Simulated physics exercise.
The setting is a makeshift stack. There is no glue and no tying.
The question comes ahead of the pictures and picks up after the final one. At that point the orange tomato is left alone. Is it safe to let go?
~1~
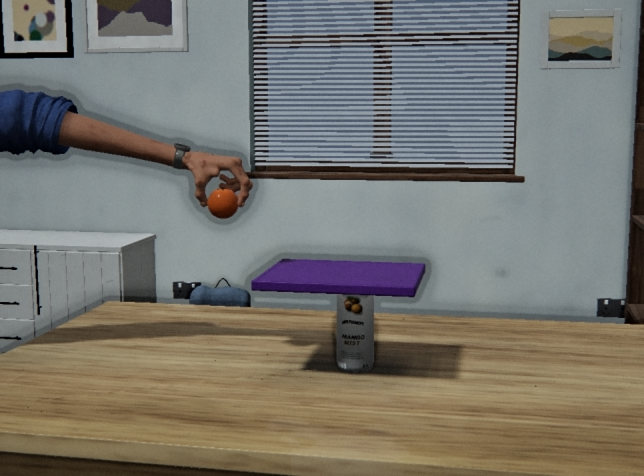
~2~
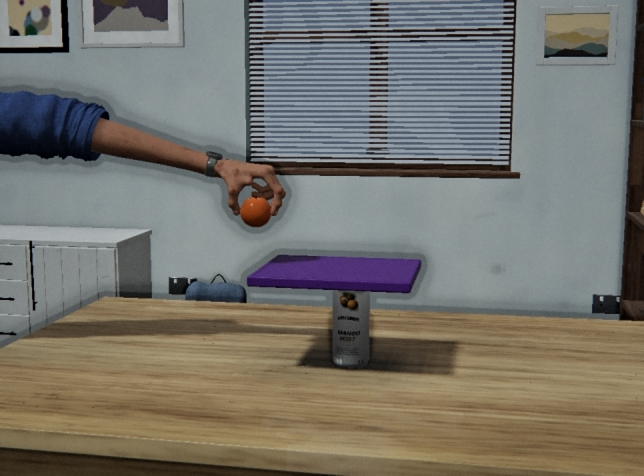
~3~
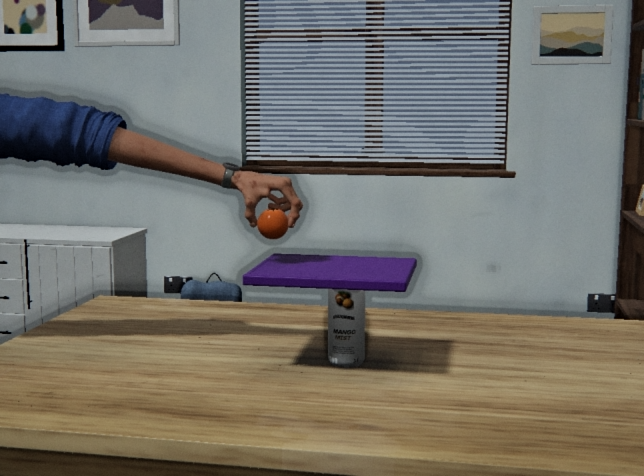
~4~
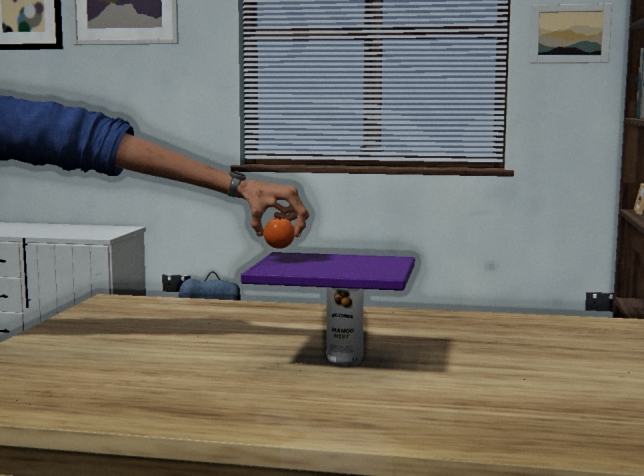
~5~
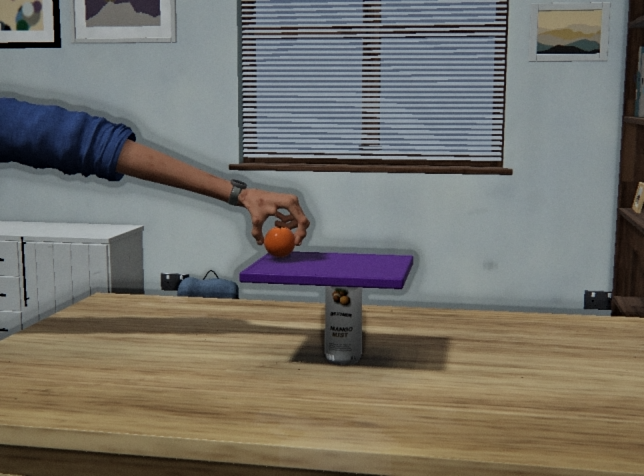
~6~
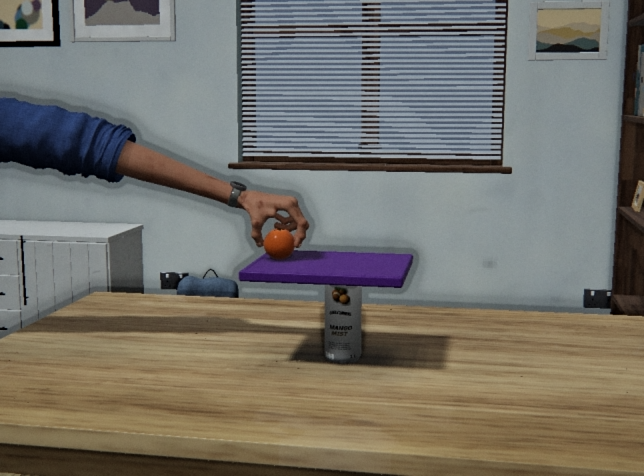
No - the result: A fall.
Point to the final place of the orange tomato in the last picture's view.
The object ends up somewhere around (259, 339).
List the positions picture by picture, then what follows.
The first picture shows coming down; orange tomato (223, 203); purple lid (343, 276).
The second picture shows coming down; orange tomato (256, 212); purple lid (338, 272).
The third picture shows coming down; orange tomato (273, 224); purple lid (334, 271).
The fourth picture shows coming down; orange tomato (279, 233); purple lid (332, 270).
The fifth picture shows coming down; orange tomato (280, 242); purple lid (331, 268).
The sixth picture shows in place under the hand; orange tomato (279, 244); purple lid (330, 267).
Then, 0.40 s after the last picture, orange tomato now fallen; purple lid tipped 63° from how it was.
Then, 0.50 s after the last picture, purple lid now fallen.
Then, 0.80 s after the last picture, white can tipped 35° from how it was.
Then, 0.90 s after the last picture, white can tipped 74° from how it was.
By the end, fallen, purple lid, white can and orange tomato. Seen from the same camera at the end, orange tomato near (258, 339). The stack comes apart.
